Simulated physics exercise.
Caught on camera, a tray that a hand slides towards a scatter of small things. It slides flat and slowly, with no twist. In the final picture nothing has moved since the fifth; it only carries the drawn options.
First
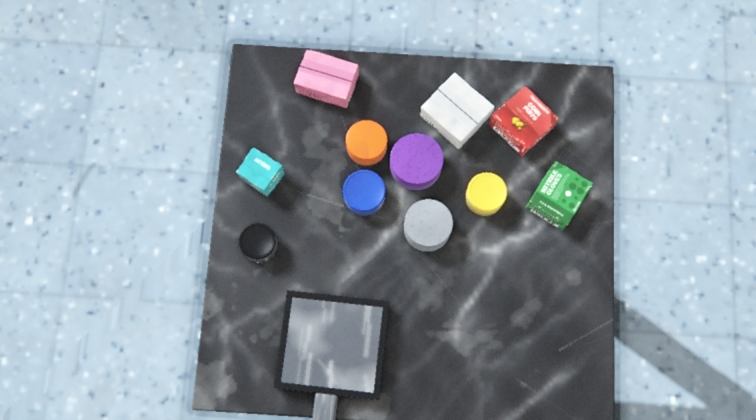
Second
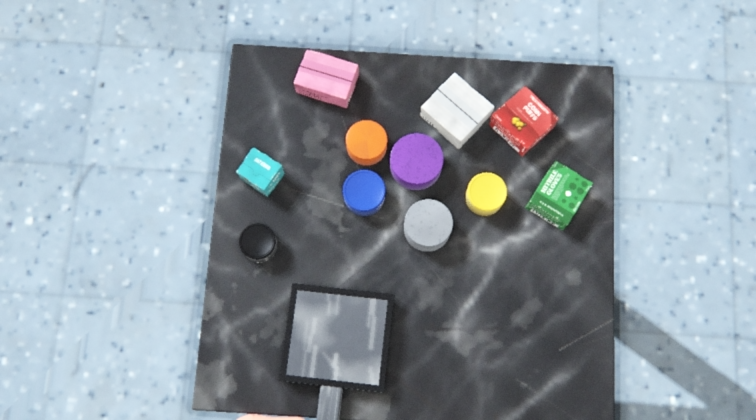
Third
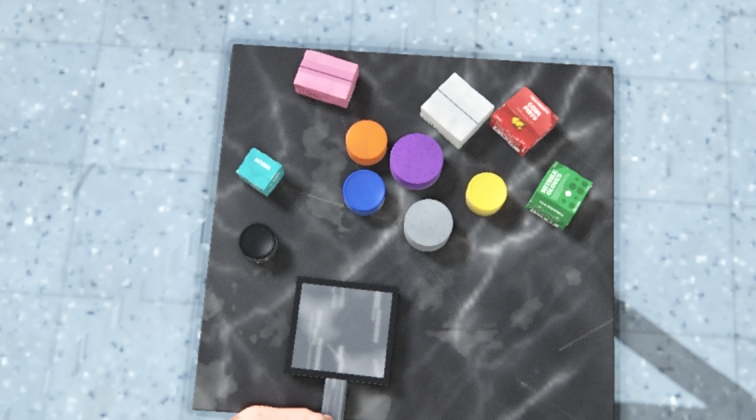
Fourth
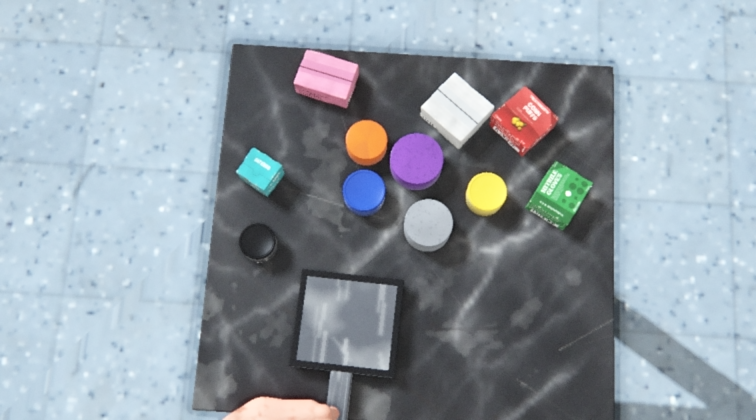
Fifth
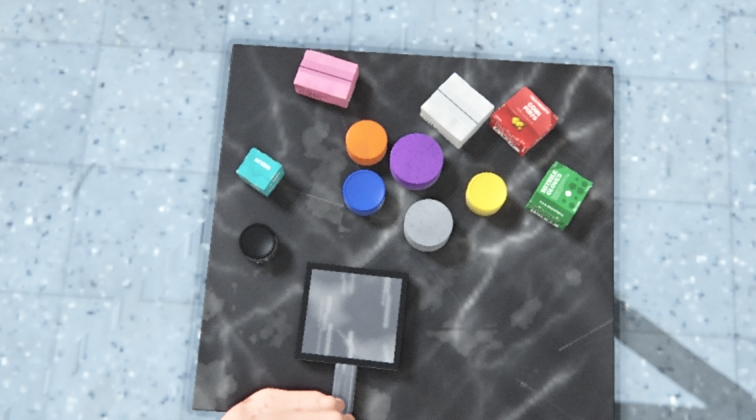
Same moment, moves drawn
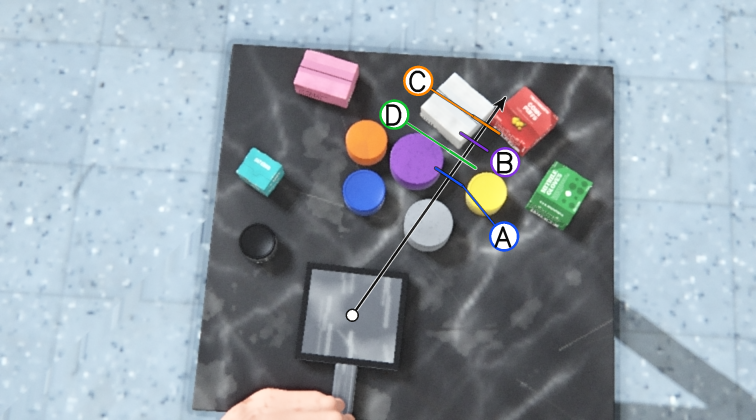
A black-edged tray slid slowly and flat up the dark marbled surface, drifting slightly right, as a hand came into view at the bottom pushing its handle towards the scattered colourful tubs and boxes, which stayed still.
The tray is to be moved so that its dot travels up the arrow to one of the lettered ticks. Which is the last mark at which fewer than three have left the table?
It should halt at C.
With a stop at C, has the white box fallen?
Yes.
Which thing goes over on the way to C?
The white box.
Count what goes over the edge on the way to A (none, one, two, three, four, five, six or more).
The count is none.
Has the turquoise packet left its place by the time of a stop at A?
By then, no.
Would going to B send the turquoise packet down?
No.
On the marked copy, A at (449, 177); B at (474, 142); C at (486, 125); D at (462, 159); the arrow from (352, 315) to (505, 98); the white dot at (352, 315).
With C. Early on, tray (401, 246); orange tin (366, 137); purple pot (414, 145).
Further on, tray (449, 179); white box (478, 69); pink box (316, 69).
At the end, tray (485, 128); white box over the edge; purple pot (434, 57); one fallen.
As for the rest, A is within the limit but short; B is within the limit but short; D is within the limit but short.
